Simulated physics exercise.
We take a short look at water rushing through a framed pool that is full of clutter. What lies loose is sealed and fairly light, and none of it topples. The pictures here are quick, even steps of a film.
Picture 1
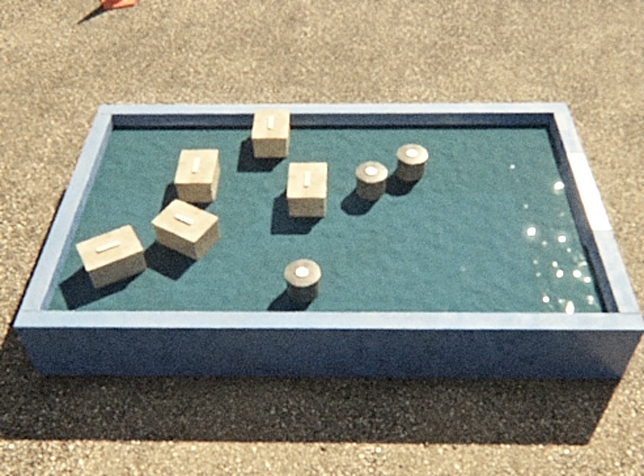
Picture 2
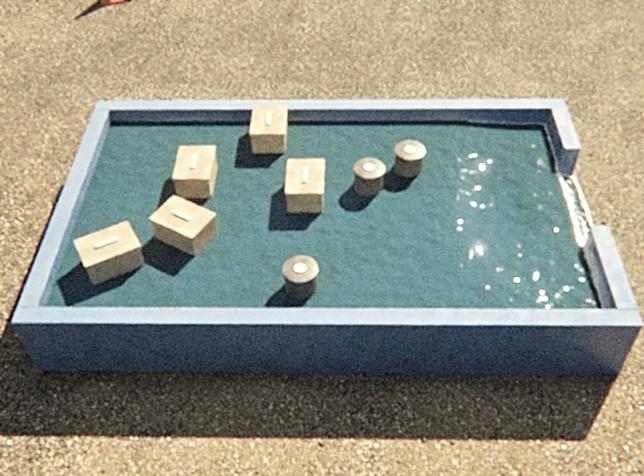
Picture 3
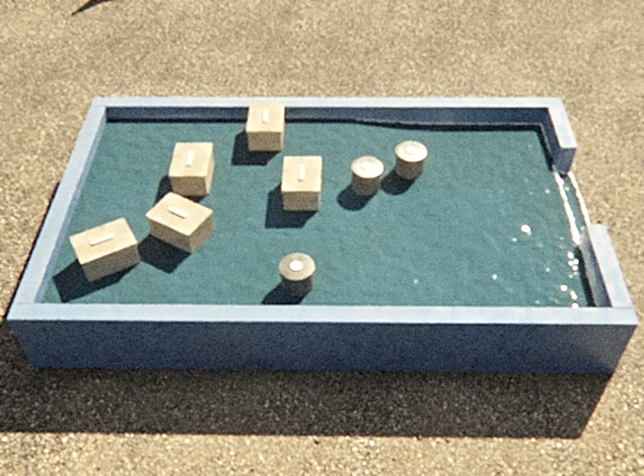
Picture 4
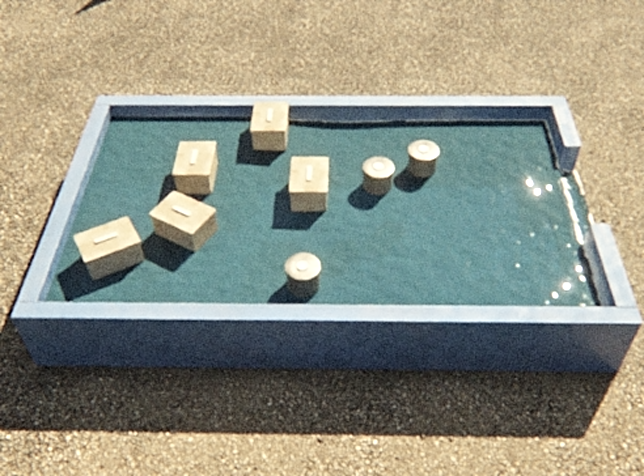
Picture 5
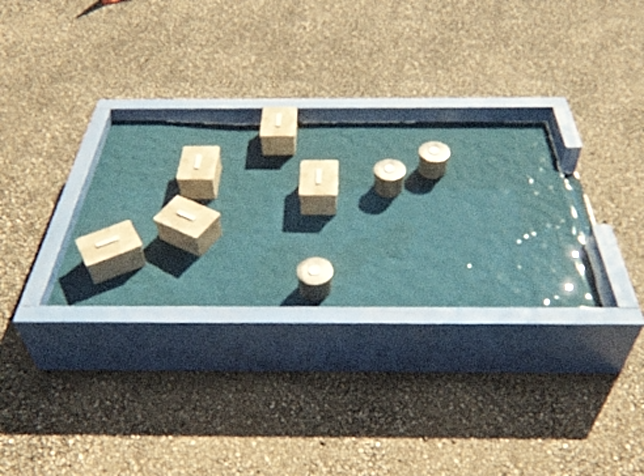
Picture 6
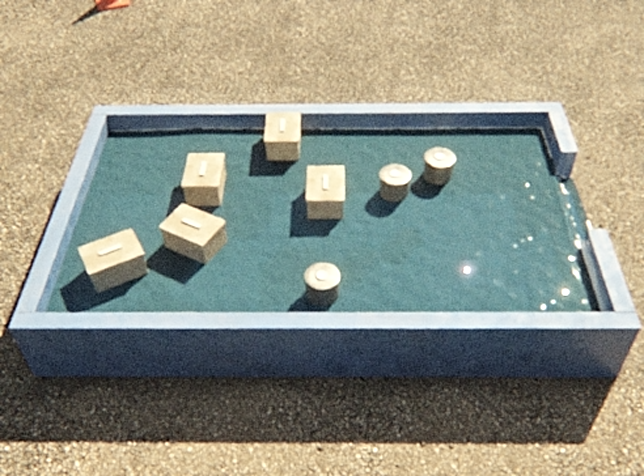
A long blue-framed pool of teal water sits on sunlit, gritty brown ground, seen from above at an angle that shifts very slightly. Five pale, boxy blocks float across its left and middle, with three round, light-topped tubs to their right and below. A gap opens in the right wall, water streams out through it as glints flicker nearby, and then the floating pieces drift slightly rightward, the round ones most noticeably.
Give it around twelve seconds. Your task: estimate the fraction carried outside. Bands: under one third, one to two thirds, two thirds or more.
Under one third.
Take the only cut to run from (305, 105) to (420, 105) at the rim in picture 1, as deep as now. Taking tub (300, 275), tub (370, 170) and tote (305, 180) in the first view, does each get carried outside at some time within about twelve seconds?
The first never exits, the second exits, the third exits.
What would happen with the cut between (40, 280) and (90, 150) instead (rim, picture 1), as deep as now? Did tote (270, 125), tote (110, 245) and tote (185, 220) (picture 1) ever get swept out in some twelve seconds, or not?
The first makes it out, the second makes it out, the last makes it out.
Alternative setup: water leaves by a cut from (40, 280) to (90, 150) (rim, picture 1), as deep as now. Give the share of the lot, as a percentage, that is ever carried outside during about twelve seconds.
It comes to some 50 per cent of the lot.
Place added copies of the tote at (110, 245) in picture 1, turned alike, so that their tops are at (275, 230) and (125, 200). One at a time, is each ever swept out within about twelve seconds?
Result, in sequence: Never gets out; never gets out.
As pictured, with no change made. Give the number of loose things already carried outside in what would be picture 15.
By then the total stands at 0.
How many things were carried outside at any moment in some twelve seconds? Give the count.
That adds up to 1.
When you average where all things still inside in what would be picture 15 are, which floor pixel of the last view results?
Roughly (320, 245).
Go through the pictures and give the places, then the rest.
A tub at (412, 154), afloat; a tub at (371, 172) floats; 0 of 8 have shifted, in the first frame.
A tub at (410, 150), afloat; a tub at (369, 168), afloat; 0 of 8 have shifted, in the second frame.
A tub at (411, 151) floats, close to its start; a tub at (367, 167) floats; 0 of 8 have shifted, in the third frame.
A tub at (424, 150) floats, close to its start; a tub at (378, 167), afloat, close to its start; 2 of 8 have shifted, in the fourth frame.
A tub at (434, 152), afloat, close to its start; a tub at (390, 170), afloat, close to its start; 5 of 8 have shifted, in the fifth frame.
A tub at (440, 157), afloat, close to its start; a tub at (395, 174) floats, close to its start; 7 of 8 have shifted, in the sixth frame.
A moment on, 0 of 8 are out; 8 afloat.
Next, 0 of 8 are out; 8 afloat.
Later, 1 of 8 are out; 7 afloat.
In the end, 1 of 8 are out; 7 afloat.
